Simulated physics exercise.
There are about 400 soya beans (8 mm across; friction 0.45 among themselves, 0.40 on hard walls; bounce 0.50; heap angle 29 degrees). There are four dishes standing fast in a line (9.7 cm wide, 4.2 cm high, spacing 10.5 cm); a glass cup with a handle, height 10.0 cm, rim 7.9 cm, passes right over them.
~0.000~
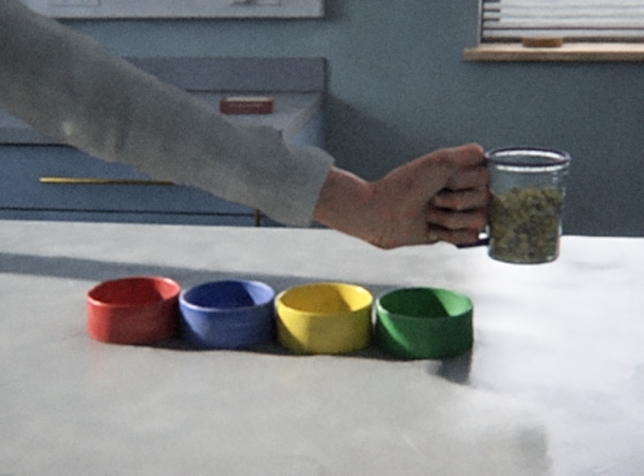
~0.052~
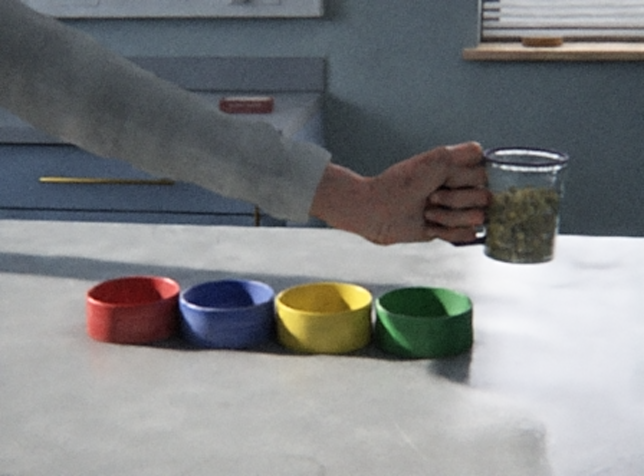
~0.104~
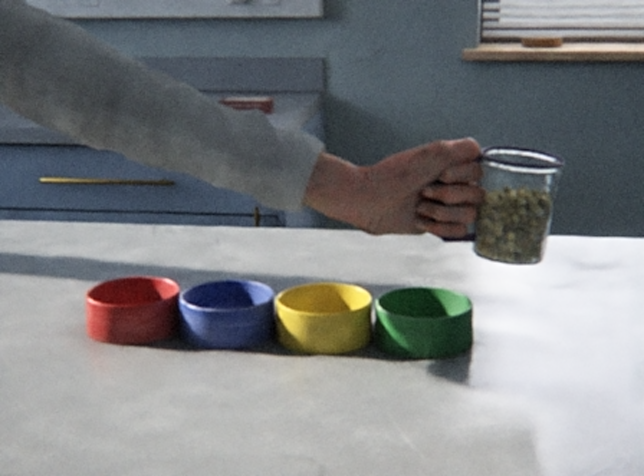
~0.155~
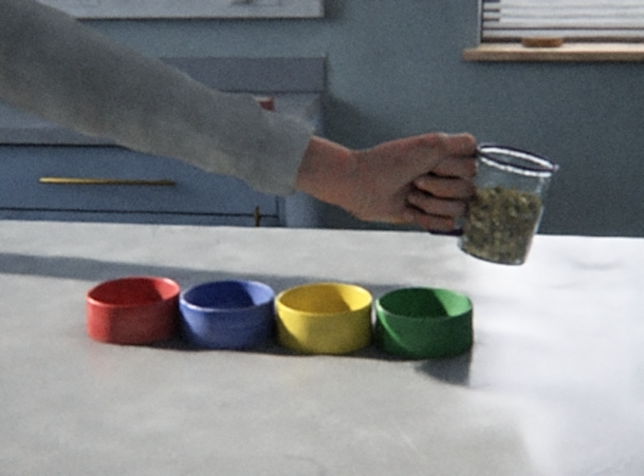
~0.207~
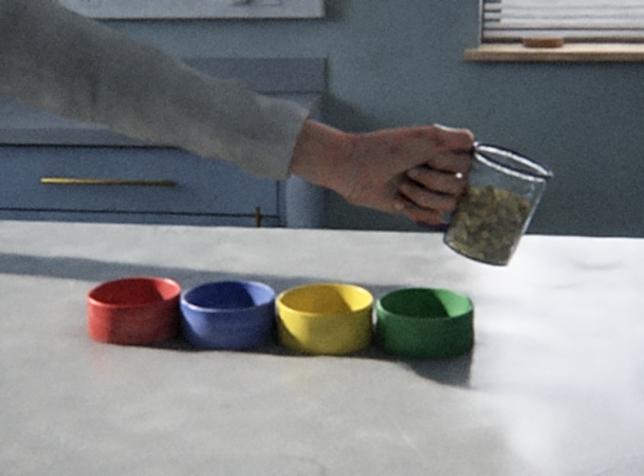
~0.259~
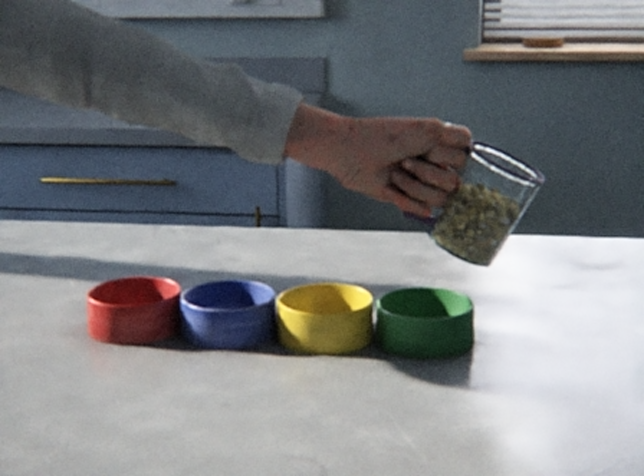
At first, a hand holds a clear glass cup, partly filled with small greenish pieces, upright above and to the right of four dishes lined up red, blue, yellow and green. The hand then moves the cup a short way left while gradually tilting it to the right.
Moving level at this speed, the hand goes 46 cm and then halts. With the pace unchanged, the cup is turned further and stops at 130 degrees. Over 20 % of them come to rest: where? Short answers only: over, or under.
In order: Red: Not in excess of a fifth, blue: Not in excess of a fifth, green: In excess of a fifth, yellow: In excess of a fifth, counter: Not in excess of a fifth.
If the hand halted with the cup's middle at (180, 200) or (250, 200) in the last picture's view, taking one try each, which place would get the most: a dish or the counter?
Try 1 - yellow; try 2 - yellow.
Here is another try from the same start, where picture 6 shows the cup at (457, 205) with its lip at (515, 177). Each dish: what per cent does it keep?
Red 10; blue 70; green 0; yellow 10.
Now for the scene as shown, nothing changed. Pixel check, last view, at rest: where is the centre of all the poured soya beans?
Roughly pixel (349, 324).
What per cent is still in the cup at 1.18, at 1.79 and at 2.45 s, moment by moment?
About 10, 0, 0.
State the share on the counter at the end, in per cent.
Estimate: Close to 10 %.
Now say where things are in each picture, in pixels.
The first picture shows cup at (525, 206), tilt 0 degrees, lip at (568, 157), moved 0.0 cm; middle of the pieces at (524, 223); green dish at (425, 303); yellow dish at (325, 299); blue dish at (228, 295); red dish at (133, 291).
The second picture shows cup at (522, 206), tilt 1 degrees, lip at (566, 158), moved 0.2 cm; middle of the pieces at (521, 222).
The third picture shows cup at (514, 206), tilt 6 degrees, lip at (562, 162), moved 0.9 cm; middle of the pieces at (512, 223).
The fourth picture shows cup at (504, 206), tilt 12 degrees, lip at (557, 167), moved 2.0 cm; middle of the pieces at (500, 222).
The fifth picture shows cup at (494, 206), tilt 19 degrees, lip at (551, 173), moved 3.1 cm; middle of the pieces at (488, 222).
The sixth picture shows cup at (483, 205), tilt 26 degrees, lip at (543, 180), moved 4.2 cm; middle of the pieces at (475, 220); green dish at (425, 303); yellow dish at (325, 299); blue dish at (228, 295); red dish at (134, 291). Its pace works out near 130 degrees a second; the hand travels 21 cm a second.
After 1.18 s, tilt 130 degrees; cup holds 10 %, green 30 %, yellow 50 %.
Then, at 1.79 s, tilt 130 degrees; cup holds 0 %, green 30 %, yellow 60 %.
After 2.45 s, tilt 130 degrees; cup holds 0 %, green 30 %, yellow 60 %.
By 2.8 s all is still; red 0 %, blue 0 %, green 30 %, yellow 60 %, counter 10 %.
